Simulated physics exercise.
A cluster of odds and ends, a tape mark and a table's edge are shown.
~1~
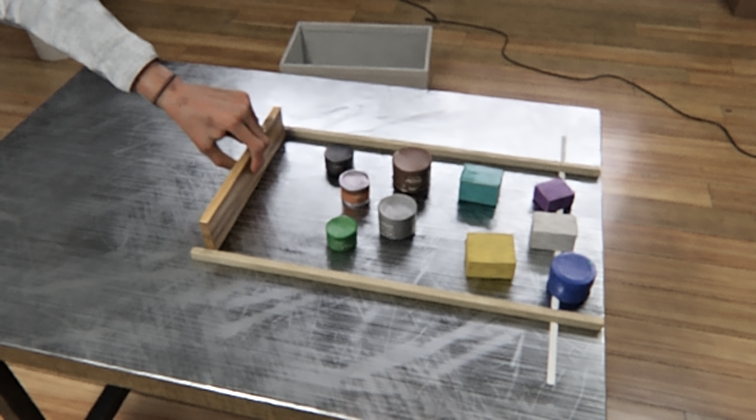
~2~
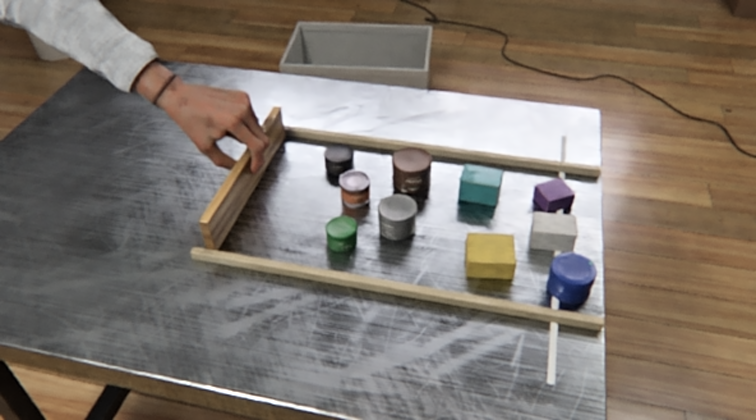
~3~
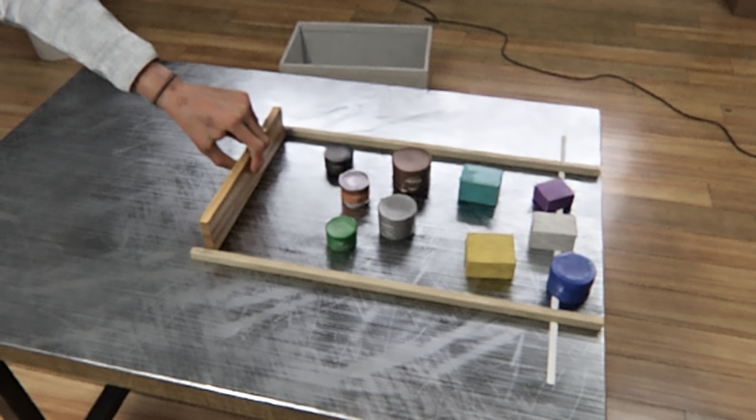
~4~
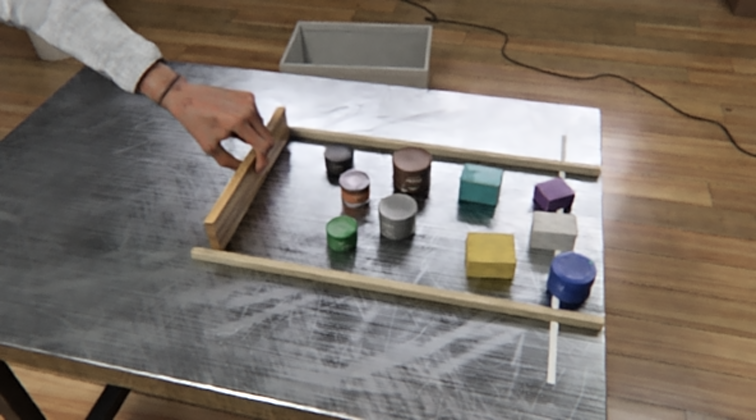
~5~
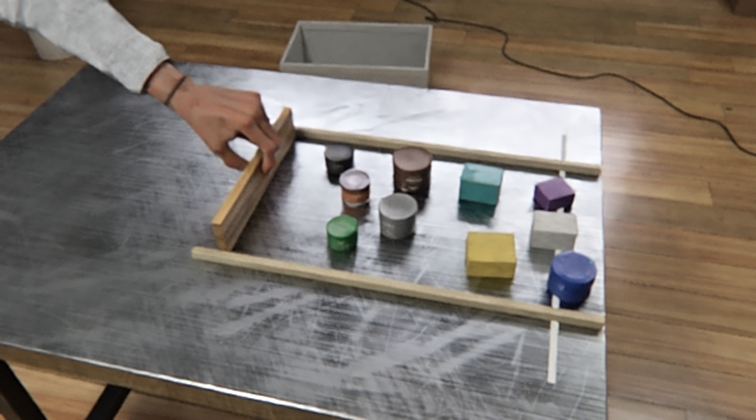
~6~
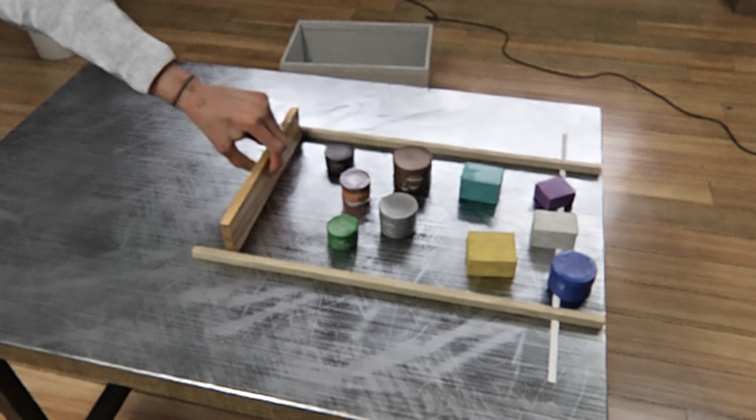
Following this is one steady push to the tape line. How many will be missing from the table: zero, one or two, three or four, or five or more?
The edge claims five or more.
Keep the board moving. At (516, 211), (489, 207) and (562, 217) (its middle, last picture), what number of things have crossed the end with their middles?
Going through the three places, I get 2, 0 and 5.
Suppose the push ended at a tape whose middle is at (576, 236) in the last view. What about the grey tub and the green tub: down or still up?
The grey tub stays where it is; the green tub stays where it is.
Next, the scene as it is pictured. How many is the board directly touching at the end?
That comes to 5.
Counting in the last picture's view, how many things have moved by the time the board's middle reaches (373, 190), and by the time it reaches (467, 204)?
At that stage 4; at the next, 8.
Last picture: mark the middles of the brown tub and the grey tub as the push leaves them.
Roughly (585, 196); the other one roughly (581, 247).
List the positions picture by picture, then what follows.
In the first frame, blue lid (572, 278); white block (553, 232); purple block (554, 195); board (247, 173); tape (559, 236).
In the second frame, white block (553, 232); board (247, 173).
In the third frame, purple block (554, 195); grey tub (397, 217).
In the fourth frame, blue lid (572, 277); yellow block (490, 255).
In the fifth frame, white block (554, 231); turquoise block (481, 184).
In the sixth frame, blue lid (572, 276); white block (554, 230); purple block (555, 193); board (266, 175); tape (560, 234).
Soon after, none off yet; blue lid at rest near (572, 276); white block at rest near (554, 230); purple block at rest near (555, 193).
Then, none off yet; blue lid moved about its own width near (606, 283); white block moving near (561, 230); purple block moved well along near (610, 201).
By the end, the number that fall off is five or more; fallen, turquoise block, yellow block, purple block, white block and blue lid.
